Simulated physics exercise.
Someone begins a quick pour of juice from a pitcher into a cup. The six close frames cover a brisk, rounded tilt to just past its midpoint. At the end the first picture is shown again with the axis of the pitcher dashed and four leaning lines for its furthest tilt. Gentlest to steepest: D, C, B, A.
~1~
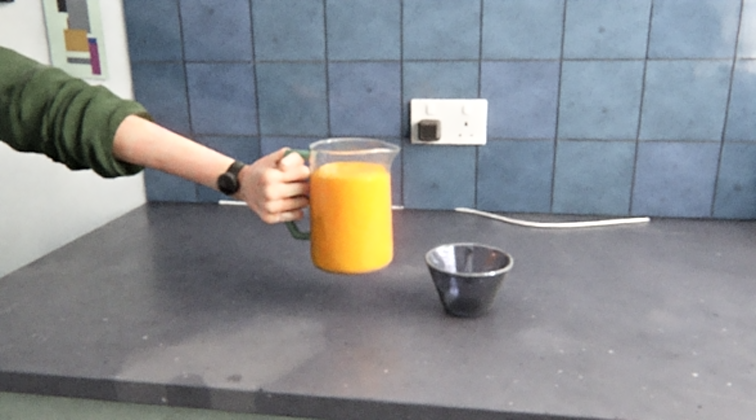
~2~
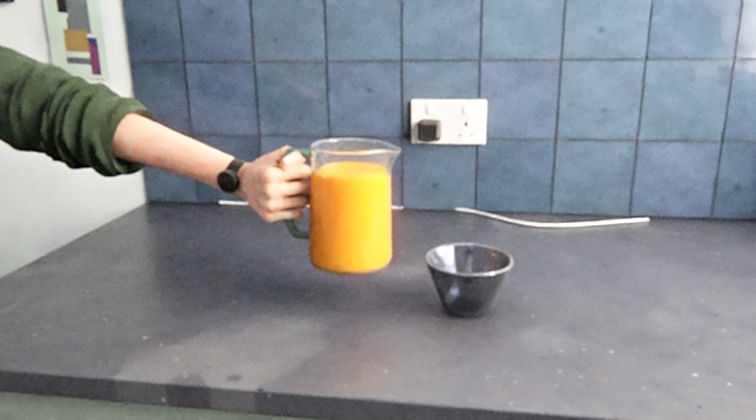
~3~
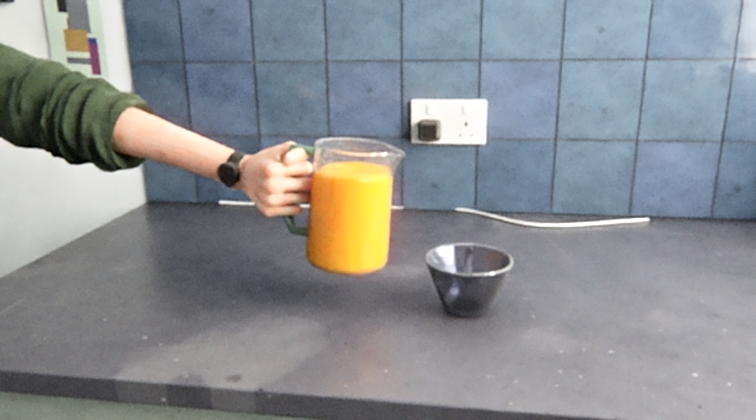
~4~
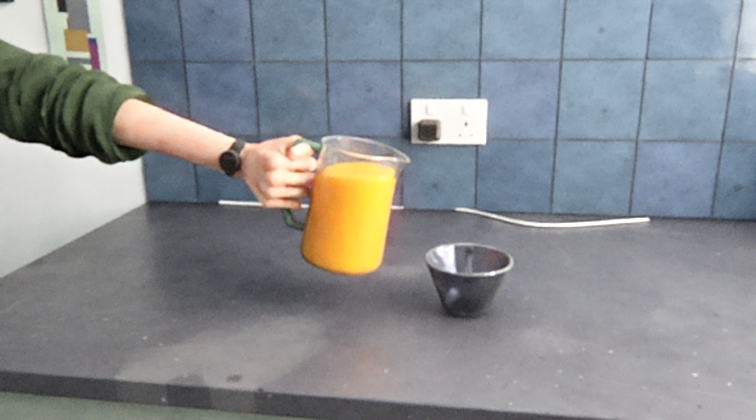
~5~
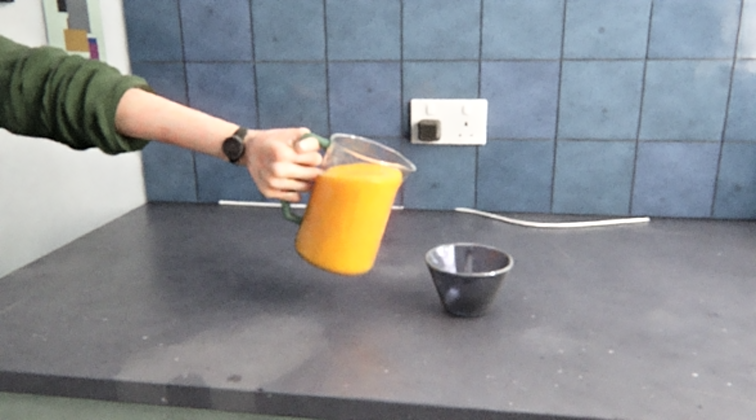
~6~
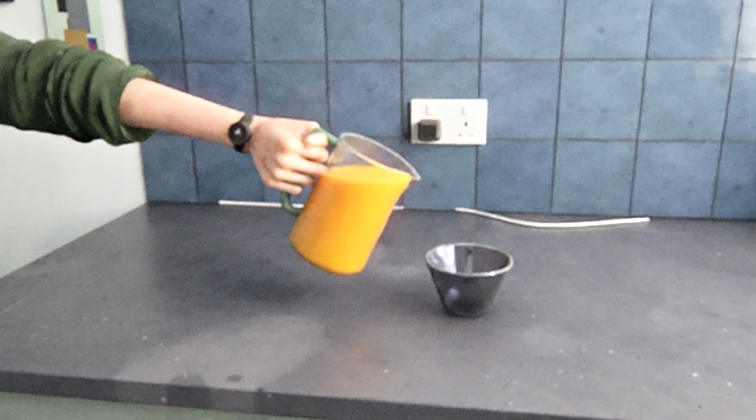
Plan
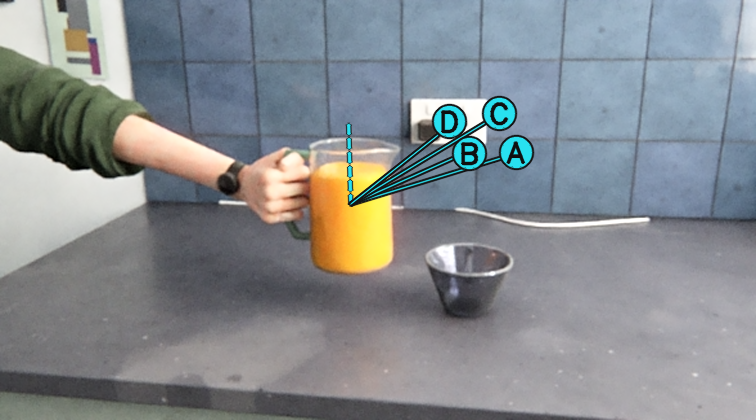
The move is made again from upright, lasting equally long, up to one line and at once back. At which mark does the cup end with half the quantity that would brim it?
I would pick tilt C.
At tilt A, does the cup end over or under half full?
Over.
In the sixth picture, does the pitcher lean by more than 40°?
No, it does not.
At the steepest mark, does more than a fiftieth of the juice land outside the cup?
Yes, it does.
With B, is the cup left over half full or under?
Over.
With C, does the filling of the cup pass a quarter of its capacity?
Yes, clearly.
On the marked copy, A at (500, 158); B at (452, 158); C at (485, 122); D at (438, 135).
Choosing A, the cup ends with about 80 % of what it can hold; 9 % of the juice is spilt.
Choosing B, the cup ends with about 67 % of what it can hold; 3 % of the juice is spilt.
Choosing C, the cup ends with about 46 % of what it can hold.
Choosing D, the cup ends with about 31 % of what it can hold.
